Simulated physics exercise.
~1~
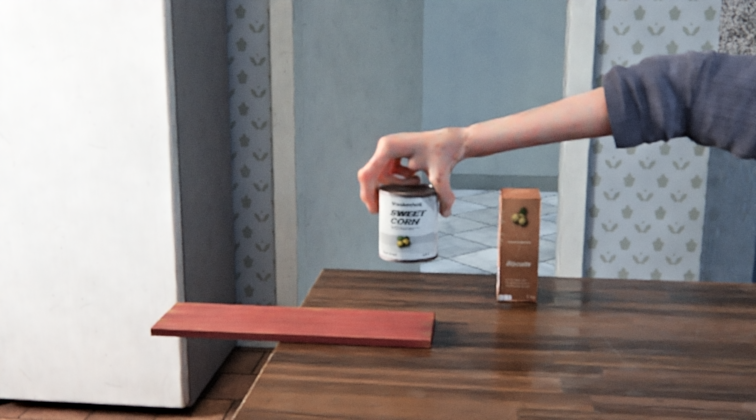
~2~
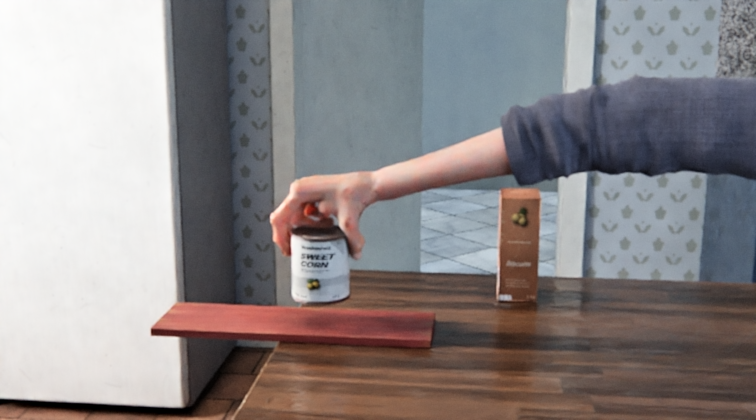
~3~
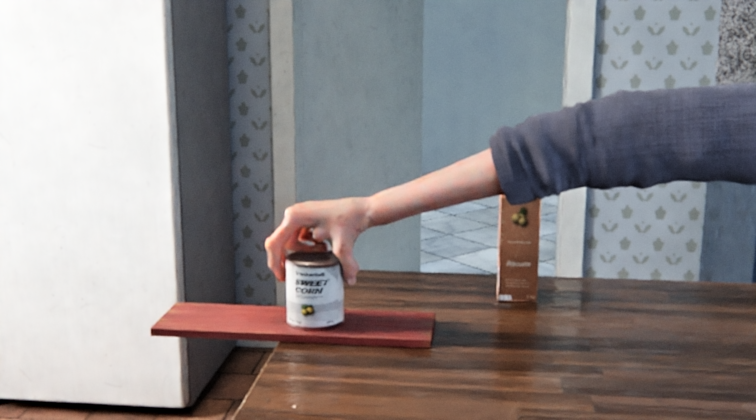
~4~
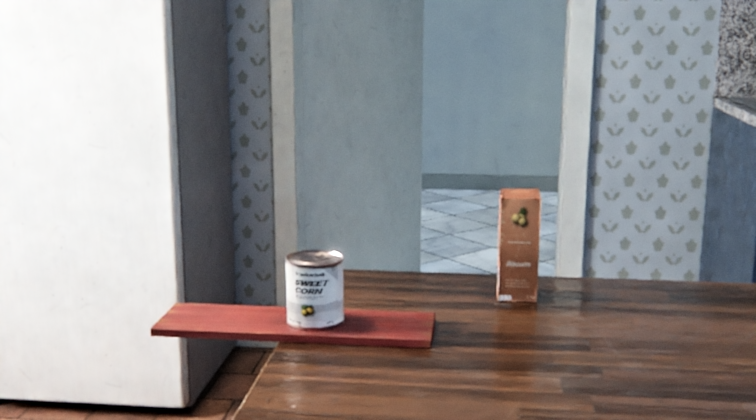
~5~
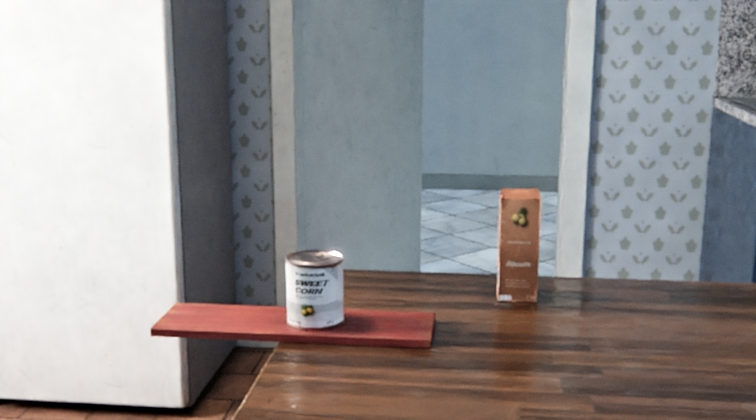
At the start, a hand holds a white tin of sweet corn above a wooden table, where a red board juts out past the left edge and an orange carton stands to the right. The hand carries the tin left and down until it is over the board. It then lowers the tin onto the board, close to the table's edge. The hand lets go and withdraws, leaving the tin standing by itself. The board stays in place without tipping, and at the end the tin, board and carton are all still.
